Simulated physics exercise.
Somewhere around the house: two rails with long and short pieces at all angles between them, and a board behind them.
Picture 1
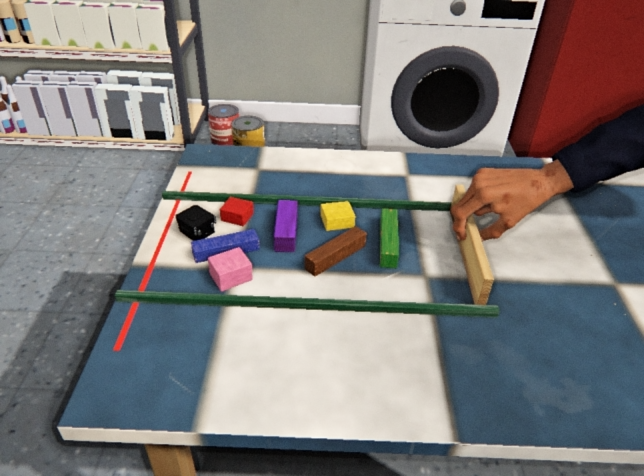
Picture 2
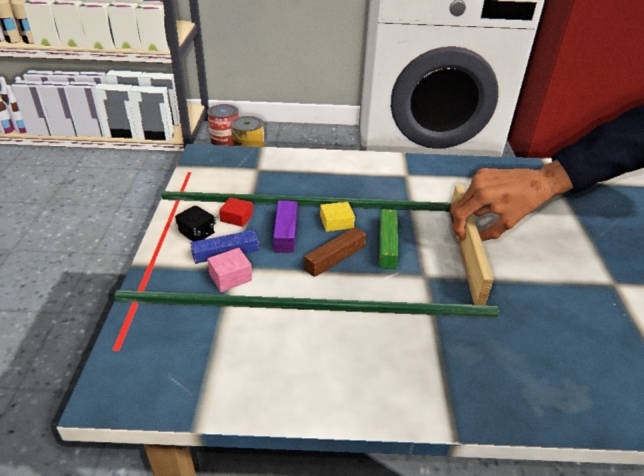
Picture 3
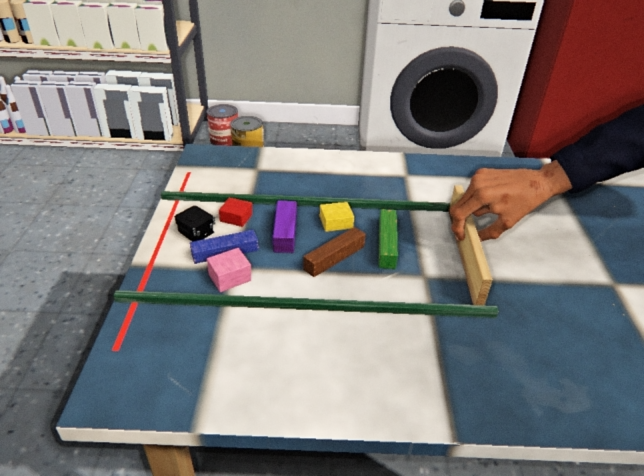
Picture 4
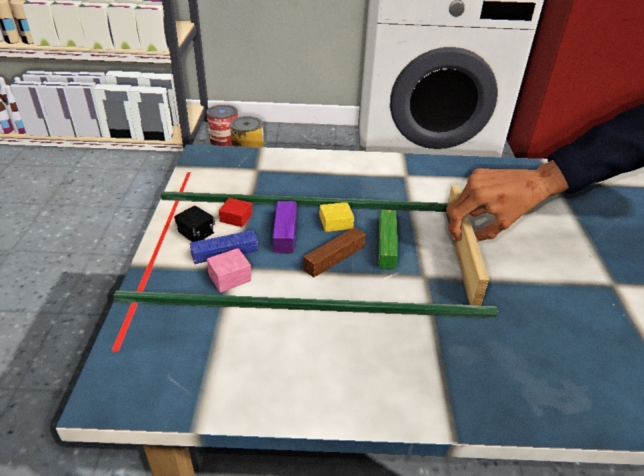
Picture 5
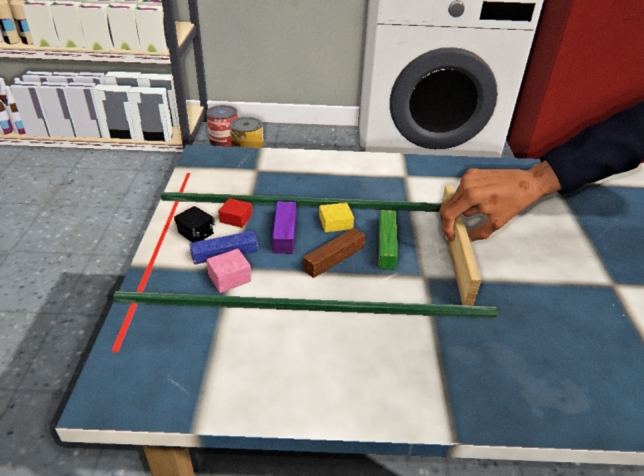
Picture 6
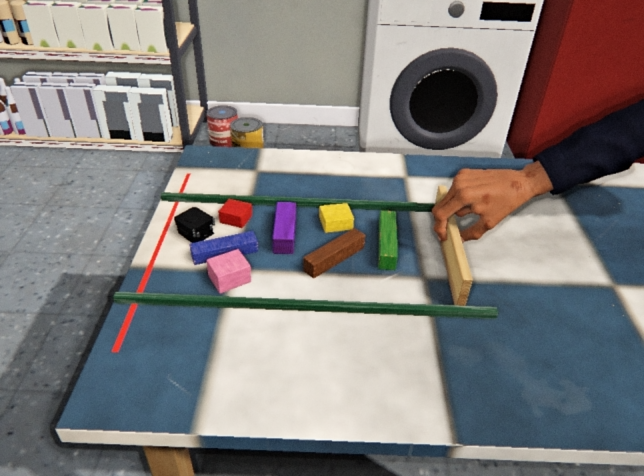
Hand sliding a wooden board slightly left between two green rails on a checkered table, the scattered coloured blocks staying still.
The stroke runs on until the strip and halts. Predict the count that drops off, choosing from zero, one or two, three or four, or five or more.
Most likely, upwards of four will tumble down.
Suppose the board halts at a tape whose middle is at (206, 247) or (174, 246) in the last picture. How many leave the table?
Respectively 3 and 5.
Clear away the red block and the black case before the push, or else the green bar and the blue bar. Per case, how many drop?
That makes 5 fallen, then 4 fallen in the other try.
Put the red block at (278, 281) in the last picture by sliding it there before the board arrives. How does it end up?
In the end it hangs on.
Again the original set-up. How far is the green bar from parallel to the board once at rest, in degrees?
About 0 degrees.
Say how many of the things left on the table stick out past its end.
The total would be 0.
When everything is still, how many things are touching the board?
At rest, 1 are in contact.
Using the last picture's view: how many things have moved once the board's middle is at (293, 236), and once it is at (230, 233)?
At the one place 6, at the other 8.
Soon after, none off yet; black case at rest near (195, 226); blue bar at rest near (224, 248); red block at rest near (236, 213).
After that, none off yet; black case displaced about its own width near (175, 226); blue bar displaced about its own width near (164, 250); red block displaced well along near (183, 207).
In the end, the number that fall off is five or more; gone, yellow block, brown bar, purple stick, pink block, red block, blue bar and black case.
